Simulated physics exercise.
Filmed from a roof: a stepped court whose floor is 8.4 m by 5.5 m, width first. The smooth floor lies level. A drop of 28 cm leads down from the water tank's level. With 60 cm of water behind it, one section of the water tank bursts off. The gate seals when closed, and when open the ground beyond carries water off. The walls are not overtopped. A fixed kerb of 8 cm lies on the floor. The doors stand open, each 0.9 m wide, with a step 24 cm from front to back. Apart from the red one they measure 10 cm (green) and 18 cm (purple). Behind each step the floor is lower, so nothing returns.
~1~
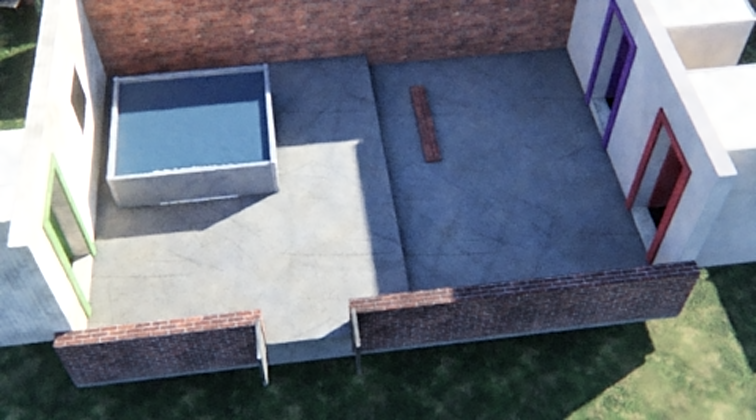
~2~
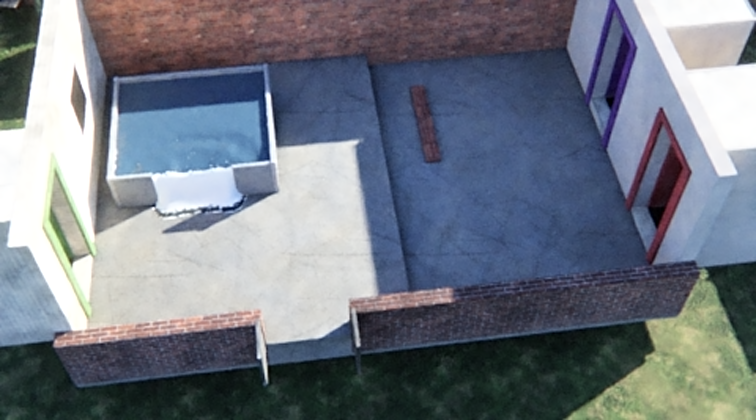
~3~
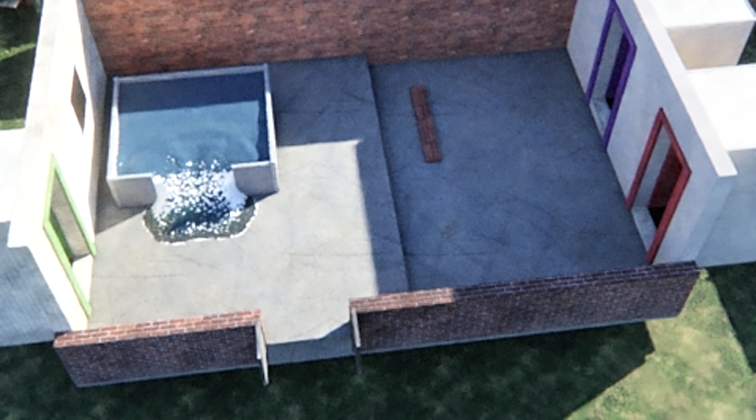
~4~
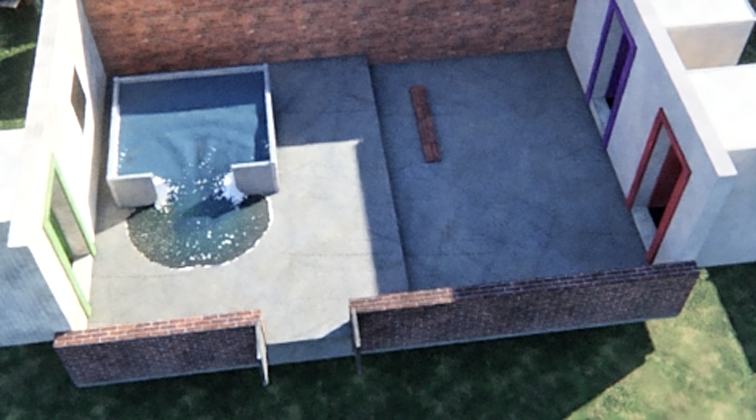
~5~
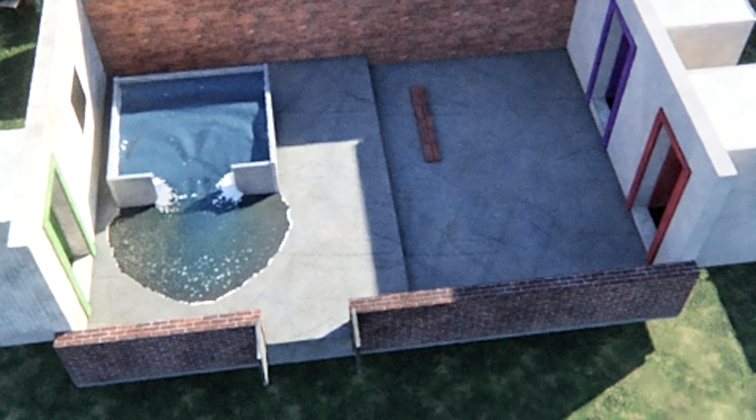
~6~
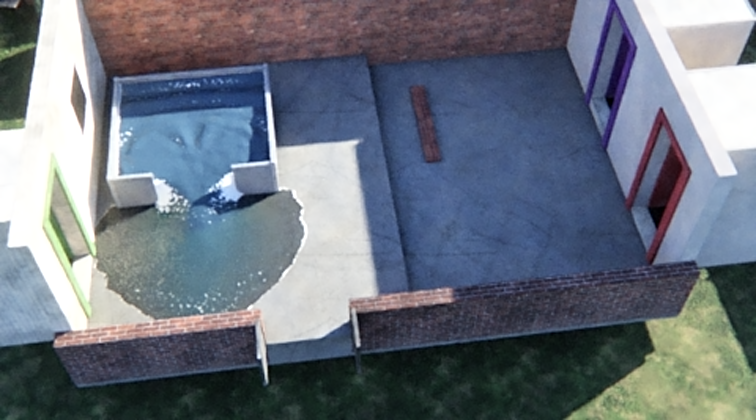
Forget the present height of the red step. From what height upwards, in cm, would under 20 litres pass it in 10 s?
It would have to be roughly 8.5 cm high.
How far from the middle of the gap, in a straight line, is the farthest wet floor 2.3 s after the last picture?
Roughly 5.4 m.
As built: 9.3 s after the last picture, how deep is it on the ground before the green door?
About 8.5 cm.
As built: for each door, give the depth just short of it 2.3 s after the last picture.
In cm: Red 0, green 21, purple 0.
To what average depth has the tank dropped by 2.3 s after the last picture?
Some 31 cm.
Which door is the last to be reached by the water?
The purple one.
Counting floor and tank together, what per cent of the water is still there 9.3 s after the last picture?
Roughly 78 in a hundred.
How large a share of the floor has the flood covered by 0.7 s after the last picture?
Some 20 per cent of it.
Then, 0.7 s after the last picture water covers 20 % of the floor, deepest (38 cm) near (86, 350); it has not reached the red door.
Then, 2.3 s after the last picture water covers 25 % of the floor, deepest (29 cm) near (86, 350); it has not reached the red door.
Then, 9.3 s after the last picture water covers 80 % of the floor, deepest (11 cm) near (167, 210); 9 cm at the red door, 6 litres in over its 10 cm step.
At the red door as built, the water peaked near 12 cm, 6.9 s after the last picture.
With a step of 7 cm, 40 litres would have come in within the 10 s; with 10.5 cm, 3 litres. So under 20 litres takes about 8.5 cm.
